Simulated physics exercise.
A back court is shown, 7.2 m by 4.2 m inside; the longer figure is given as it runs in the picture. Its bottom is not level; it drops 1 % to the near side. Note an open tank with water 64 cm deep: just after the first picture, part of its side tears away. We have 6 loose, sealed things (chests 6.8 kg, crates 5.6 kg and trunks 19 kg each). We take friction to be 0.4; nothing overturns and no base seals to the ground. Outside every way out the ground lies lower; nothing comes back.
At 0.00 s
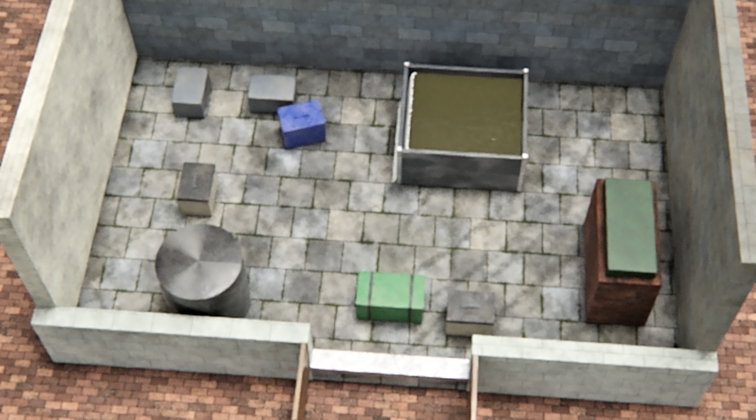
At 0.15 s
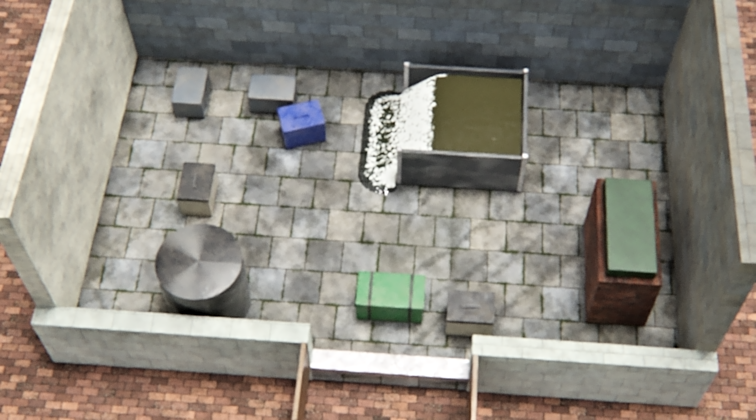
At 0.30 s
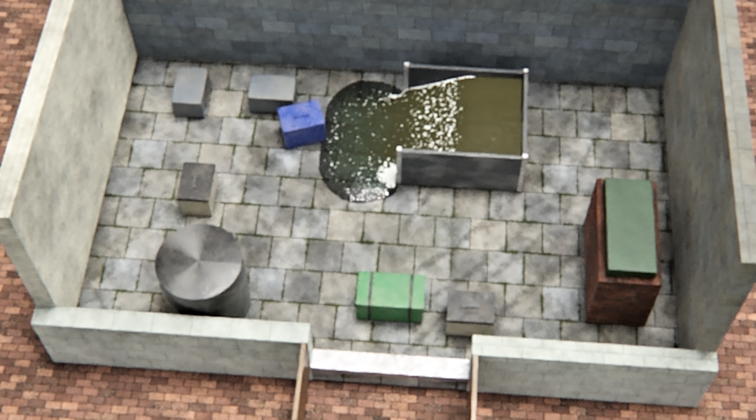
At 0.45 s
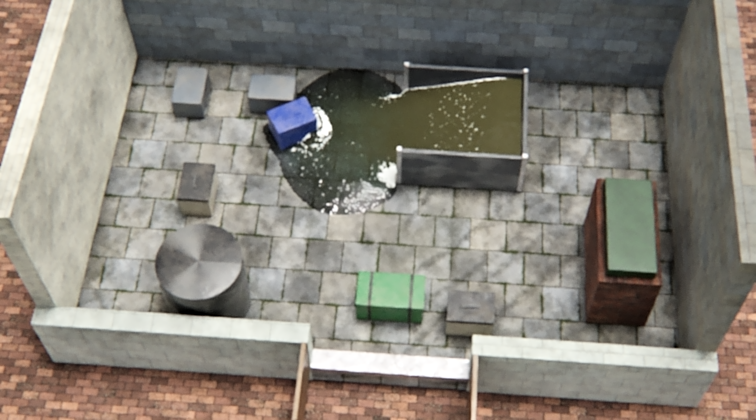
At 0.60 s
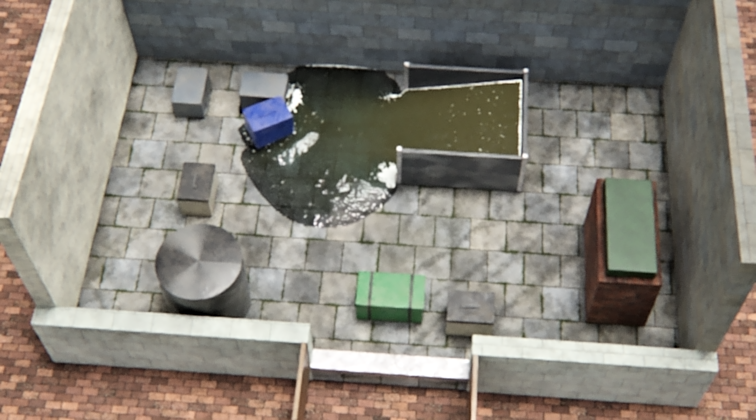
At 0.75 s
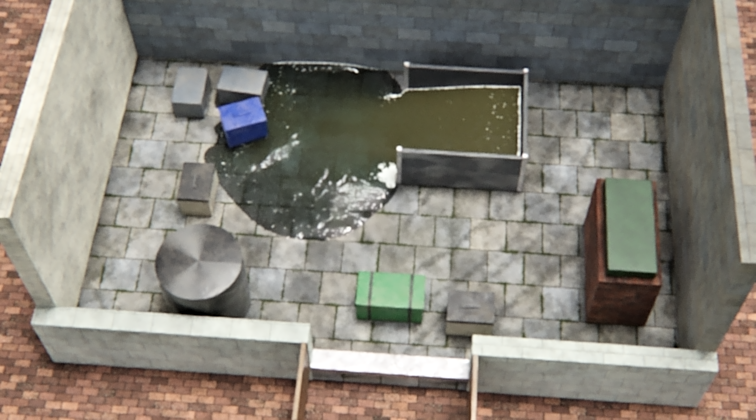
A big open tank in a walled yard burst open on its left side, and murky water spread across the paving, pushing the blue chest leftward while the green trunk stayed put.
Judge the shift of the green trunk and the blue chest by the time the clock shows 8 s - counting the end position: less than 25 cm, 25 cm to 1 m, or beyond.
In the end the green trunk ends up a little off its start; the blue chest ends up far from its start.
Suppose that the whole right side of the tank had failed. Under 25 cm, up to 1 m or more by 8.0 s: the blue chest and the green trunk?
First the blue chest: It holds steady; as for the green trunk, it inches along.
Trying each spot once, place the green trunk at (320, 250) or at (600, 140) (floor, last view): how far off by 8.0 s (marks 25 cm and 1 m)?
Results, in order: Borne far off, then essentially stationary.
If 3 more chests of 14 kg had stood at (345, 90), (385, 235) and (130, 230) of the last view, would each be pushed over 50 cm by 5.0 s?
In the order listed: Across the line; behind the line; across the line.
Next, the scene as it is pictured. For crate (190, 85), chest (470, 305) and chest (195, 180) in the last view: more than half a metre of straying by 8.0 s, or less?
The first topped the threshold, the second never reached the threshold, and the third topped the threshold.
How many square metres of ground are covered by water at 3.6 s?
I'd estimate close to 16 m2.
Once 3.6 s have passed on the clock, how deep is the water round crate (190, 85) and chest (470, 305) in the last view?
Close to 12 and 0 centimetres.
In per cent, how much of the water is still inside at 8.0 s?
About 94 in a hundred parts of the water.
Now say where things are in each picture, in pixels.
In the first picture, the green trunk at (391, 289), on the bottom; the blue chest at (301, 116) rests on the ground; 1.9 m2 under water; 0 of 6 have shifted.
In the second picture, the green trunk at (391, 289), on the bottom; the blue chest at (301, 116) rests on the ground; water covers 2.7 m2; 0 of 6 have shifted.
In the third picture, the green trunk at (391, 289) rests on the ground; the blue chest at (301, 116), on the bottom; water covers 3.7 m2; 0 of 6 have shifted.
In the fourth picture, the green trunk at (391, 289) rests on the ground; the blue chest at (292, 115) rests on the ground, 12 cm from its start; water covers 4.8 m2; 1 of 6 have shifted.
In the fifth picture, the green trunk at (391, 289) rests on the ground; the blue chest at (267, 113), on the bottom, 43 cm from its start; water covers 6.0 m2; 2 of 6 have shifted.
In the sixth picture, the green trunk at (391, 289), on the bottom; the blue chest at (242, 114) rests on the ground, 76 cm from its start; water covers 7.3 m2; 2 of 6 have shifted.
After 1.6 s the green trunk is near (391, 289), 0.0 m from its start, aground; the blue chest is near (133, 110), 2.2 m from its start, afloat; 0 of 6 are out; 3 afloat.
After 3.6 s the green trunk is near (391, 289), 0.0 m from its start, aground; the blue chest is near (155, 188), 2.1 m from its start, afloat; 0 of 6 are out; 4 afloat.
After 5.6 s the green trunk is near (397, 292), 0.1 m from its start, aground; the blue chest is near (244, 237), 2.0 m from its start, afloat; 0 of 6 are out; 4 afloat.
After 8.0 s the green trunk is near (422, 333), 0.7 m from its start, aground; the blue chest has gone out; 1 of 6 are out; 3 afloat.
